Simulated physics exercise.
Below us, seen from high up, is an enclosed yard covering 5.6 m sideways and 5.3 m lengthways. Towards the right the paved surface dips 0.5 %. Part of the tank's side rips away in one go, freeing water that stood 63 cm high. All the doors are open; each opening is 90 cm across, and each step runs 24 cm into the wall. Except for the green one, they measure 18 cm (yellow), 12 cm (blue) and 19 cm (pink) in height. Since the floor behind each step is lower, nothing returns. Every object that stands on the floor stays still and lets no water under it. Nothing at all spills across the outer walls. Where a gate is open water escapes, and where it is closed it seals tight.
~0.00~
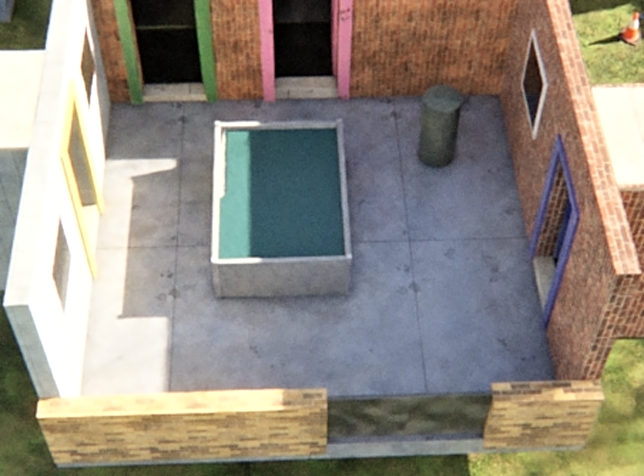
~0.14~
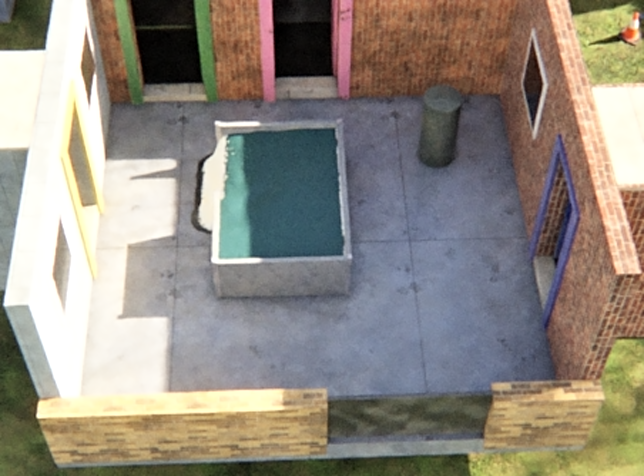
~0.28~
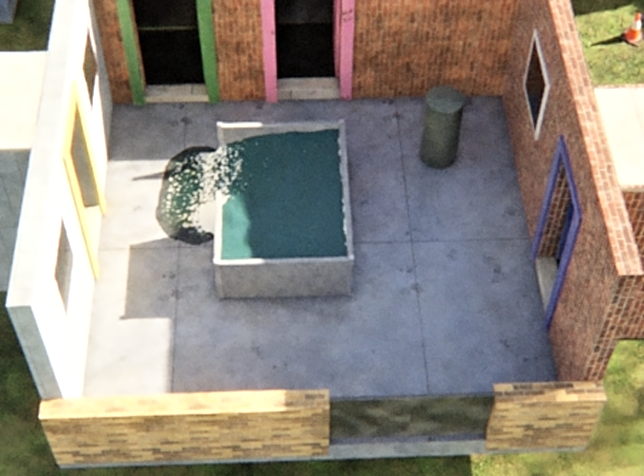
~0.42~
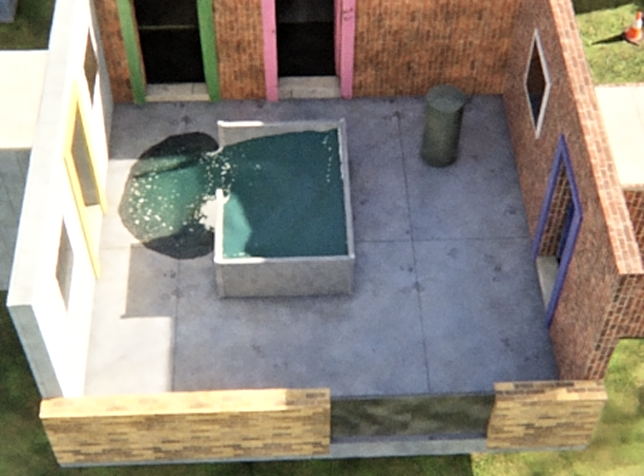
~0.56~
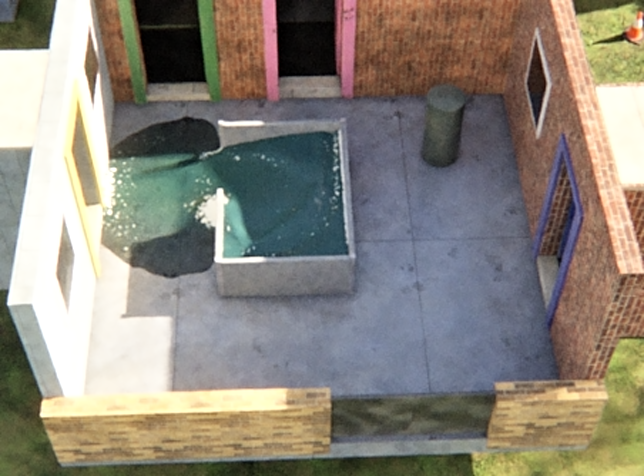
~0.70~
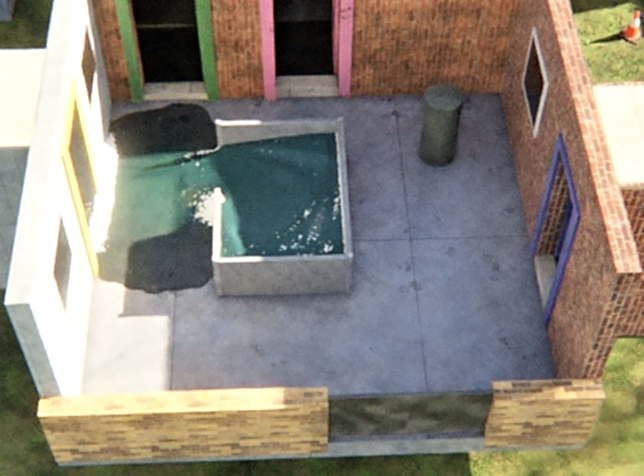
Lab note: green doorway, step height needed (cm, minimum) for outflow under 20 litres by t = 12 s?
Approx. 22 cm.
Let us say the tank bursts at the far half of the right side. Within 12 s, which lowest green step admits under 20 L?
A height of around 8.0 cm.
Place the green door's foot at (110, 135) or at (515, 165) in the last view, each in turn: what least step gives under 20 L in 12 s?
First place around 29 cm, second around 8.5 cm.
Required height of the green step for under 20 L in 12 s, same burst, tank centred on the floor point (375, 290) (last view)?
16 cm, give or take.
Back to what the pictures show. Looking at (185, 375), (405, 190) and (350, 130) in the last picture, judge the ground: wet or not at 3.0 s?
Listed order - soaked through, unwetted, soaked through.
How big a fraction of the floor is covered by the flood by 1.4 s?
Near 20 per cent of the open floor.
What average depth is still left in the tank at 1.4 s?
Average depth: Approx. 41 cm.
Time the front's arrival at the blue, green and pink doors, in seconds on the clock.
Times: Blue 5.5 seconds, green 1.0 seconds, pink 2.2 seconds.
After 1.4 s water covers 20 % of the floor, deepest (56 cm) near (112, 104); 12 cm at the green door, 0 litres in over its 11 cm step.
After 3.0 s water covers 50 % of the floor, deepest (27 cm) near (102, 201); 21 cm at the green door, 75 litres in over its 11 cm step.
After 12.0 s water covers 100 % of the floor, deepest (12 cm) near (523, 278); 5 cm at the green door, 153 litres in over its 11 cm step.
At the green door as built, the water arrived by 1.0 s and peaked near 22 cm at 2.4 s.
Run again over the same 12 s with other heights there, 29 litres in over 20.5 cm, 14 litres over 24 cm. The limit of 20 litres is kept from about 22 cm up.
